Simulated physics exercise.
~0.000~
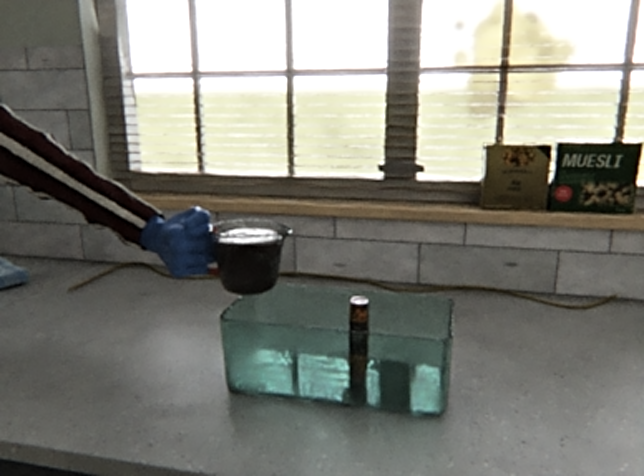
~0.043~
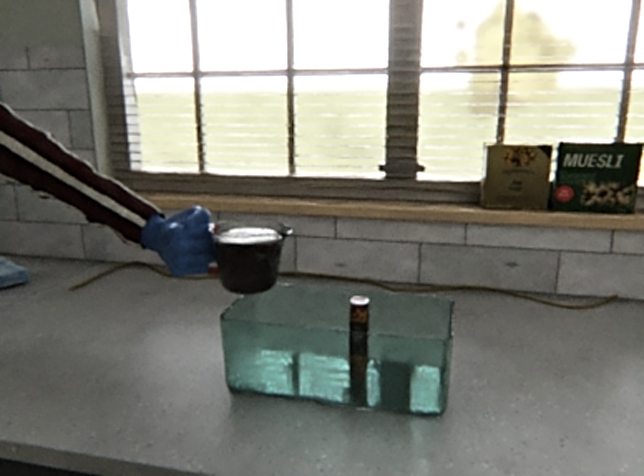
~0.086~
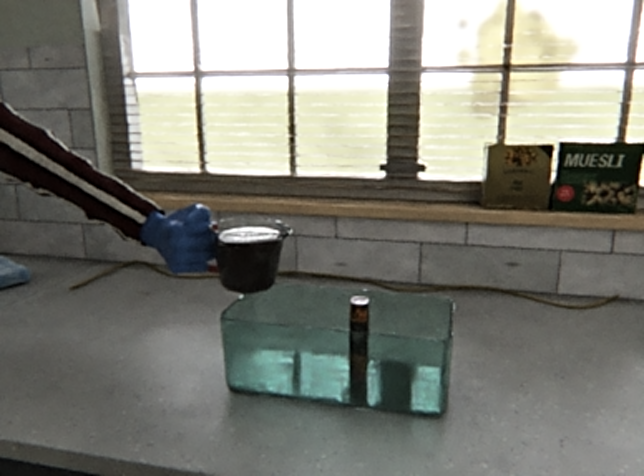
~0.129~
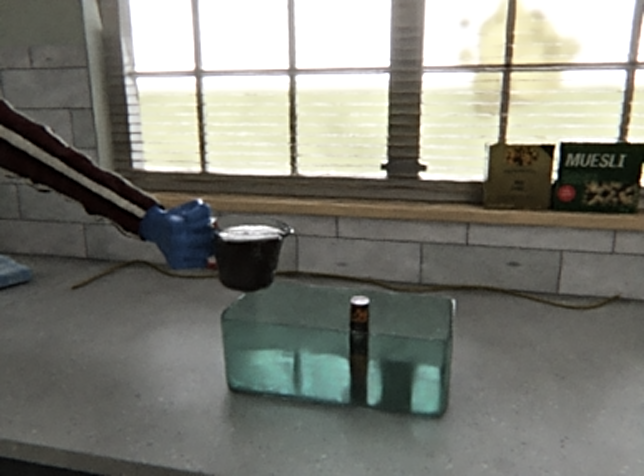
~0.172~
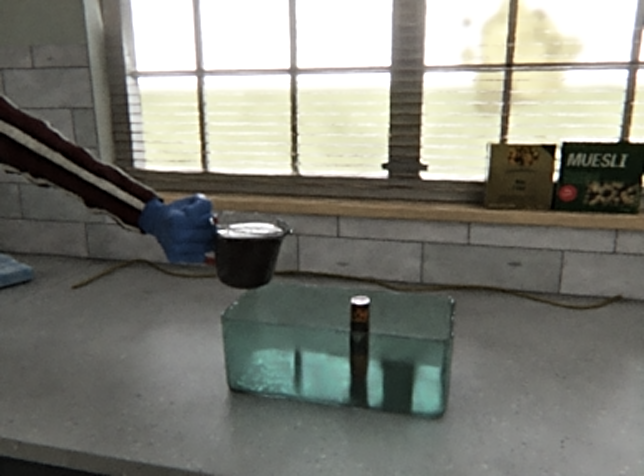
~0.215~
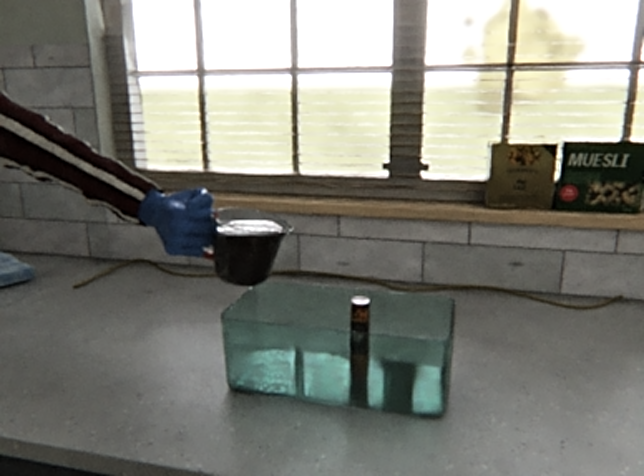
On a kitchen counter by a window, a blue-gloved hand held a dark jug of coffee above the left end of a greenish glass basin with a tin standing inside, and slowly tilted it slightly rightward.
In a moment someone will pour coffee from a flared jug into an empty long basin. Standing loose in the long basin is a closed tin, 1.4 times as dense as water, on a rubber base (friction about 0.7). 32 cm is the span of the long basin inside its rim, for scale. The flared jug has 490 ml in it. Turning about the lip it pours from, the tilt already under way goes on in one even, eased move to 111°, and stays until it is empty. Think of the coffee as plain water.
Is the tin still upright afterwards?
Overturned.
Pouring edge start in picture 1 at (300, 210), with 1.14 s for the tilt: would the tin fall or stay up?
It does not tip.
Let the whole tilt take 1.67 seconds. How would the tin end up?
Result: Tin tipped over.
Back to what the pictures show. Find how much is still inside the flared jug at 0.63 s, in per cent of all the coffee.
Some 68 per cent.
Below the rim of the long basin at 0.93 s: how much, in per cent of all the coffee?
The share is close to 70 percent.
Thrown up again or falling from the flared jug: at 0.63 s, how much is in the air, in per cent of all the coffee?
Close to 26 per cent, I'd say.
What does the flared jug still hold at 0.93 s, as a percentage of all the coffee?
Remaining share: Approx. 8 %.
By 0.63 s the tilt is 69° and 68 per cent is still to pour; the tin stands where it began.
By 0.93 s the tilt is 105° and 8 per cent is still to pour; the tin leans 22°.
By 1.25 s the tilt is 111° and 0 per cent is still to pour; the tin lies on its side.
By 1.59 s the tilt is 111° and 0 per cent is still to pour; the tin lies on its side.
At rest the tin lies on its side.
